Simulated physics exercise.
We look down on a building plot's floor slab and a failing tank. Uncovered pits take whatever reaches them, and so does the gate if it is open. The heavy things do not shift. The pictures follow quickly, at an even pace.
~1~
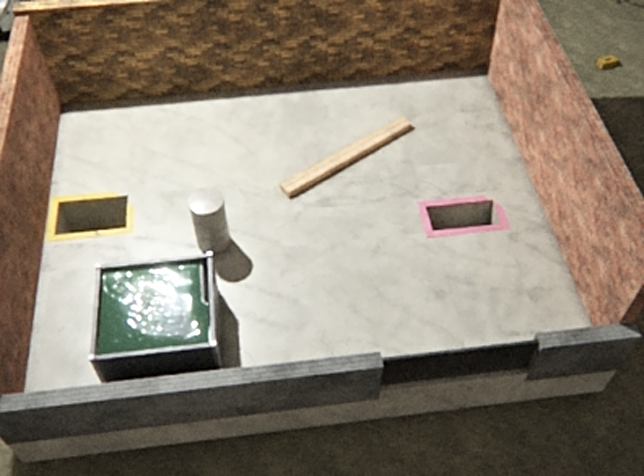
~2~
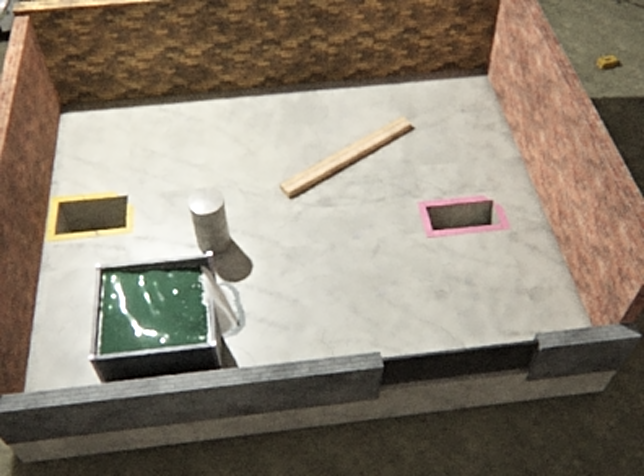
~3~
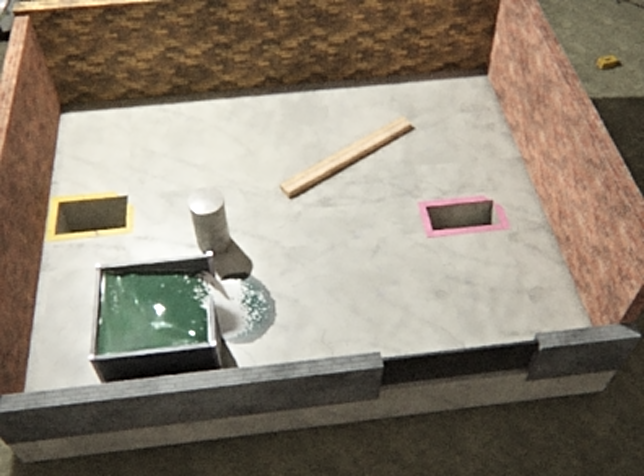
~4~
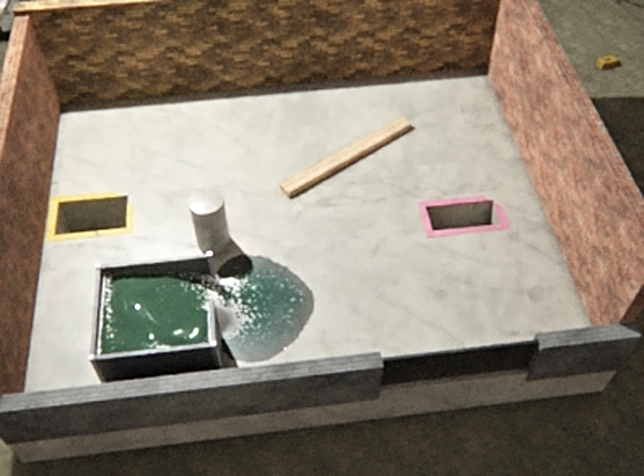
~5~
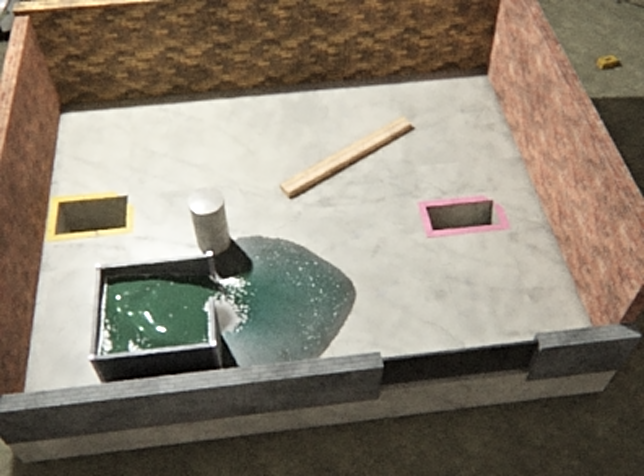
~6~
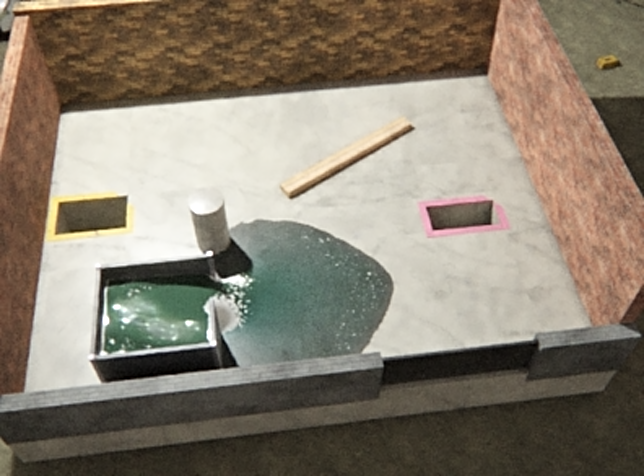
A pale concrete floor slab, seen from above at an angle, is enclosed by brick-patterned walls behind and at both sides, with a low grey barrier in front. A square tank of green water sits at lower left near a white cylinder, with a yellow-edged hole left, a pink-edged hole right and a wooden plank between. Water pours from the tank's right side and spreads rightward in a widening, dark green pool.
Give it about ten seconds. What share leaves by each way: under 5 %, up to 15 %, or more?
In the end: The gate takes under 5 %; the yellow pit takes under 5 %; the pink pit takes over 15 %.
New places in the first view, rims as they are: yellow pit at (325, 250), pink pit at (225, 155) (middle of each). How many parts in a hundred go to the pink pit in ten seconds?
In per cent: Pink 2.
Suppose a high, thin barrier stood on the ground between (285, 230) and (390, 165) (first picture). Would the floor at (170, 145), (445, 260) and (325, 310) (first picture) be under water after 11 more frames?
In turn: No water, awash, under water.
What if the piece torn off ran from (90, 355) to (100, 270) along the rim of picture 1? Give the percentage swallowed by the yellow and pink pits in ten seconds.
In per cent: Yellow 50, pink 2.
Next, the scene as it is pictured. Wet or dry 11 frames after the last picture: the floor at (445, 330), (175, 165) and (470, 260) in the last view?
In turn: Flooded, no water, wet.
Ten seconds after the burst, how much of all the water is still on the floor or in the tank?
Some 72 per cent.
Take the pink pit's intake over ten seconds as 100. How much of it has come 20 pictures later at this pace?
Near 20 in a hundred.
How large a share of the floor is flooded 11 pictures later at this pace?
Close to 40 %.
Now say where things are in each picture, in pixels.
In the first frame, still water in the tank at (155, 307).
In the second frame, water pours out at (213, 301) and has run to (222, 287).
In the third frame, the front is at (271, 310), out from the gap at (214, 302).
In the fourth frame, the front is at (308, 296), out from the gap at (214, 303).
In the fifth frame, water pours out at (214, 303) and has run to (349, 288).
In the sixth frame, the front is at (385, 278), out from the gap at (214, 303).
A moment on, water covers 30 % of the floor; the gate 0 %, the yellow pit 0 %, the pink pit 1 %.
Next, water covers 40 % of the floor; the gate 0 %, the yellow pit 0 %, the pink pit 3 %.
Then, water covers 45 % of the floor; the gate 0 %, the yellow pit 0 %, the pink pit 6 %.
Later, water covers 55 % of the floor; the gate 0 %, the yellow pit 0 %, the pink pit 17 %.
In the end, water covers 70 % of the floor; the gate 0 %, the yellow pit 0 %, the pink pit 28 %.
